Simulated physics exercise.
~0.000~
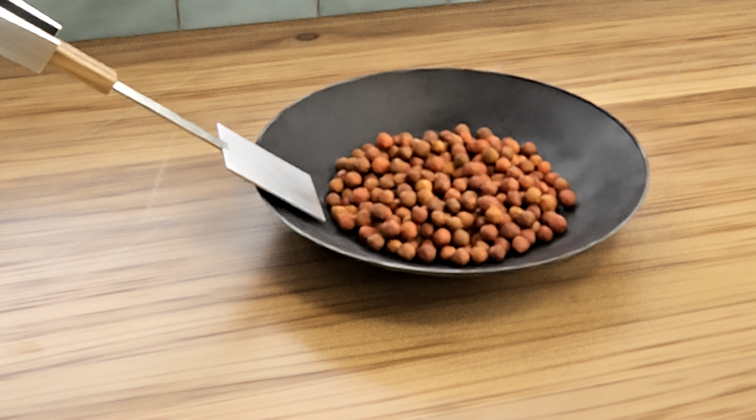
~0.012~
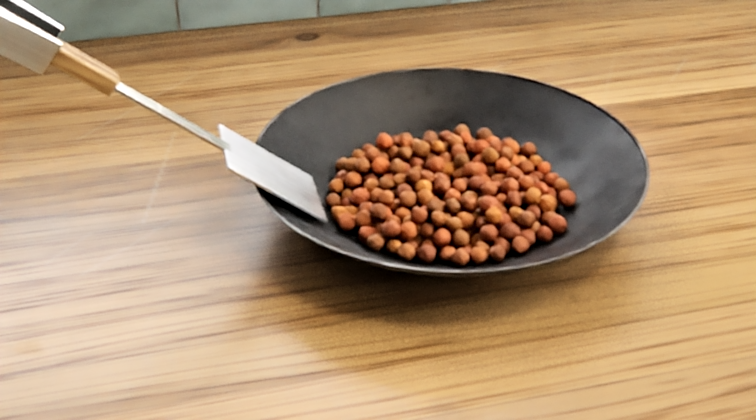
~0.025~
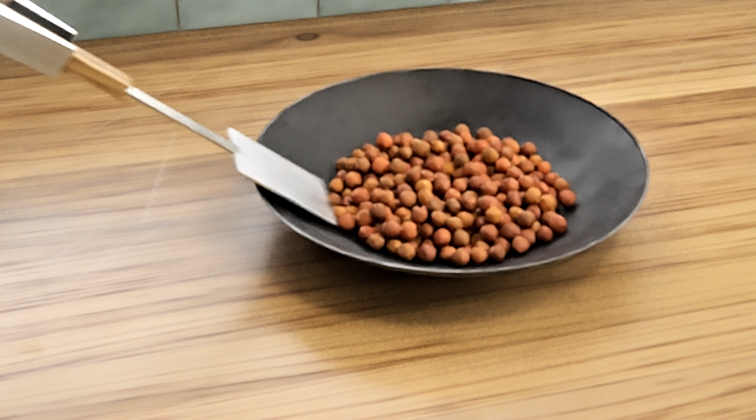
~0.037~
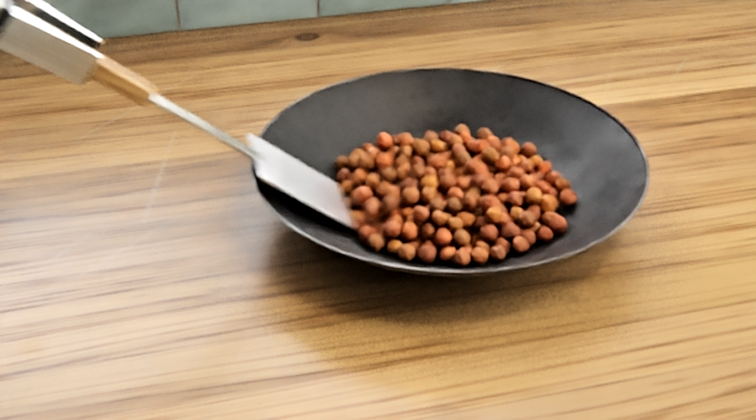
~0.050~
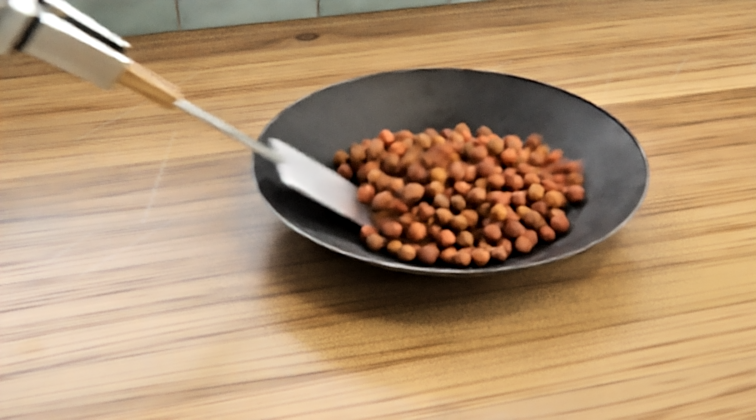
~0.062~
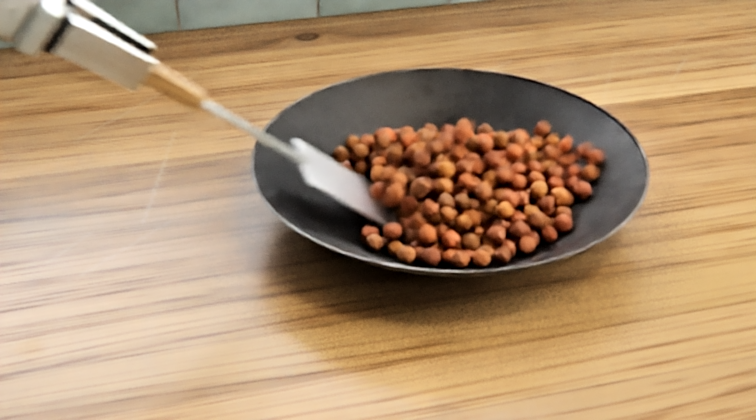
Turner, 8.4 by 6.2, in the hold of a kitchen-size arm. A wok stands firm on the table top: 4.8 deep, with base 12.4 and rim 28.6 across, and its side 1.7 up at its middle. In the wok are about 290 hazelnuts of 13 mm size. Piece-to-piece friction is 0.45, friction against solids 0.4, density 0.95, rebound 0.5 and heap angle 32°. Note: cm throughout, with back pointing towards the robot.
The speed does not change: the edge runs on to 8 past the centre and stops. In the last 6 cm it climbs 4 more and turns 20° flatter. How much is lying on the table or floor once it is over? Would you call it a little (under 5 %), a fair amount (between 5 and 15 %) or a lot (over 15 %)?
A lot, over 15 %.
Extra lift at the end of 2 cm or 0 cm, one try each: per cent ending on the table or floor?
Roughly 25 % and then 15 %.
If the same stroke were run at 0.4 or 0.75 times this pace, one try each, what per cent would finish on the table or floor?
Close to 0 and 15 percent respectively.
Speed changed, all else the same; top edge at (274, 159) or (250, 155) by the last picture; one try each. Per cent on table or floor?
Roughly 10 and 0 percent.
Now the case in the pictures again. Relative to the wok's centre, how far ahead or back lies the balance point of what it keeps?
3.5 cm ahead.
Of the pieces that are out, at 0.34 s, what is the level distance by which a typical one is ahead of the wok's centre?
Around 24 centimetres ahead.
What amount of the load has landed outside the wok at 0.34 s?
Around 15 %.
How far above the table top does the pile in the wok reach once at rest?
Peak at rest, approximately 4.5 centimetres.
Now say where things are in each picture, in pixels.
The turner top edge at (222, 145), sloping 40°; upper third of the load around (440, 184), from x 335 to 565, top at y 135; 292 in the wok, in the first frame.
The turner top edge at (224, 146), sloping 40°; upper third of the load around (440, 184), from x 335 to 565, top at y 135, in the second frame.
The turner top edge at (234, 150), sloping 40°; upper third of the load around (440, 184), from x 335 to 565, top at y 135, in the third frame.
The turner top edge at (255, 155), sloping 40°; upper third of the load around (443, 183), from x 345 to 565, top at y 135, in the fourth frame.
The turner top edge at (279, 159), sloping 40°; upper third of the load around (456, 175), from x 340 to 575, top at y 130, in the fifth frame.
The turner top edge at (302, 160), sloping 40°; upper third of the load around (464, 168), from x 340 to 595, top at y 125; 292 in the wok, in the sixth frame.
After 0.09 s, sloping 40°, highest piece 8 above the table; 292 in the wok.
After 0.12 s, sloping 35°, highest piece 9 above the table; 289 in the wok, 3 on the blade or in flight.
After 0.34 s, sloping 20°, highest piece 15 above the table; 218 in the wok, 39 on the table or floor, 35 on the blade or in flight.
After 1.39 s, sloping 20°, highest piece 4 above the table; 218 in the wok, 74 on the table or floor.
In the end, 218 in the wok, 74 on the table or floor. That is 25 % on the table or floor.
